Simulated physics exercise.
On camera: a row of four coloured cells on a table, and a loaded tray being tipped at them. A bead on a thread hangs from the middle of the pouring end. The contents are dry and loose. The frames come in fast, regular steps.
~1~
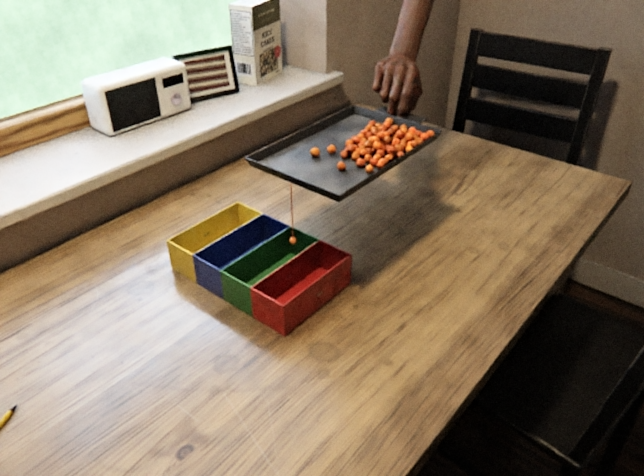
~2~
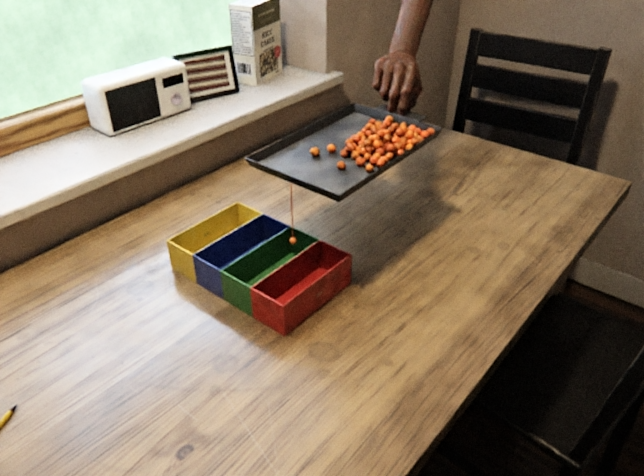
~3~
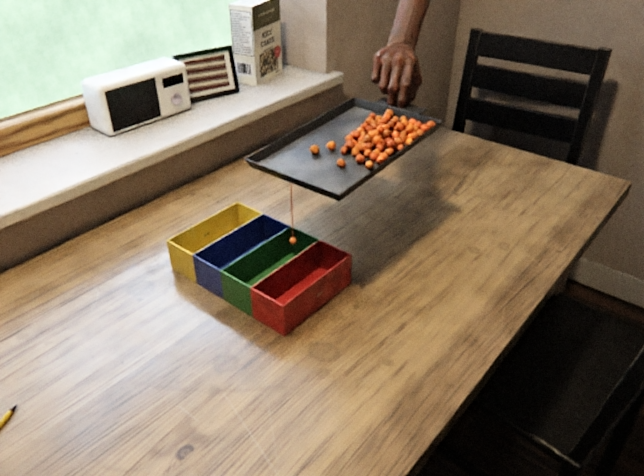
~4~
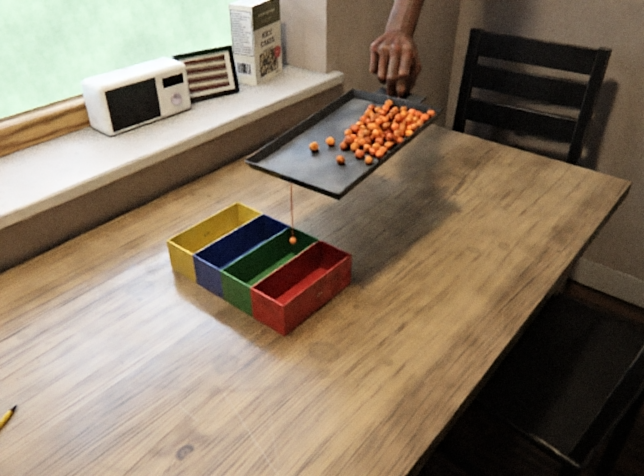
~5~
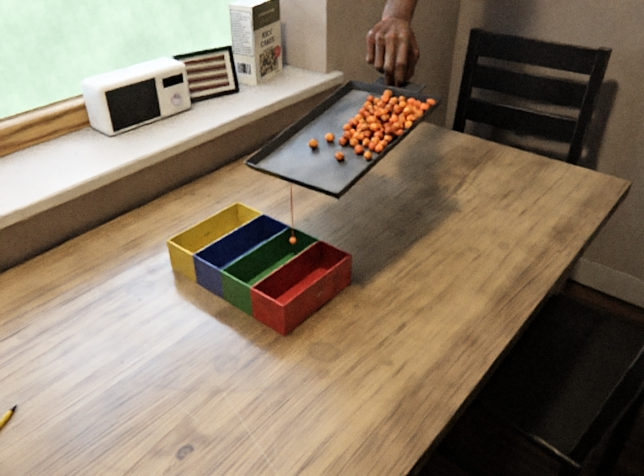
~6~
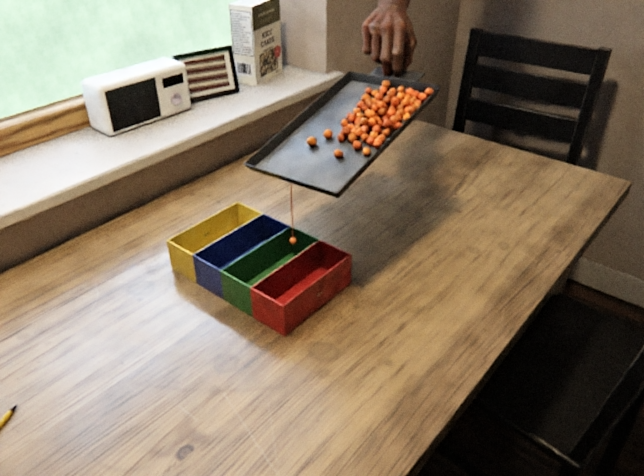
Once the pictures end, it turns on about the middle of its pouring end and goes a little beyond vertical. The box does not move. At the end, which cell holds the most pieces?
Most goes to the blue cell.
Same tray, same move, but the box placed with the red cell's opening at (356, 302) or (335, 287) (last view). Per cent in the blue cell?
About 10 and 30 per cent.
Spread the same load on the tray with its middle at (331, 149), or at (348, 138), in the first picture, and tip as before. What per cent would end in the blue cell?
First some 50, then 60 per cent.
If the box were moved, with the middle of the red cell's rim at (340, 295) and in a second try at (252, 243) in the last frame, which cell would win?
First that yellow cell, then that red cell.
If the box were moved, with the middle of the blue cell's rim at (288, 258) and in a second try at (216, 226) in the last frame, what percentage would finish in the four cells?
About 70 and 90 per cent.
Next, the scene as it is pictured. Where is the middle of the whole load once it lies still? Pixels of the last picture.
At about (239, 276).
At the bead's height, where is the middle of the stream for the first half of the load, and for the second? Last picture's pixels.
The first part at (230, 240); the rest at (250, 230).
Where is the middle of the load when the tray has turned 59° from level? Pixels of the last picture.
Around (266, 174).
Shortly afterwards, tray tipped steeply; near two thirds on the tray; a little in the green cell; a little in the blue cell; only a few in the yellow cell; near a quarter falling or outside the box.
Next, tray tipped right over; near a quarter on the tray; near a quarter in the blue cell; near a quarter in the green cell; a little in the yellow cell; only a few in the red cell; a little falling or outside the box.
Some moments later, tray tipped past a quarter turn; near half in the blue cell; near a third in the green cell; a little in the yellow cell; a little in the red cell; only a few falling or outside the box.
In the end, tray tipped past a quarter turn; near half in the blue cell; near a third in the green cell; a little in the yellow cell; a little in the red cell; only a few outside the box.
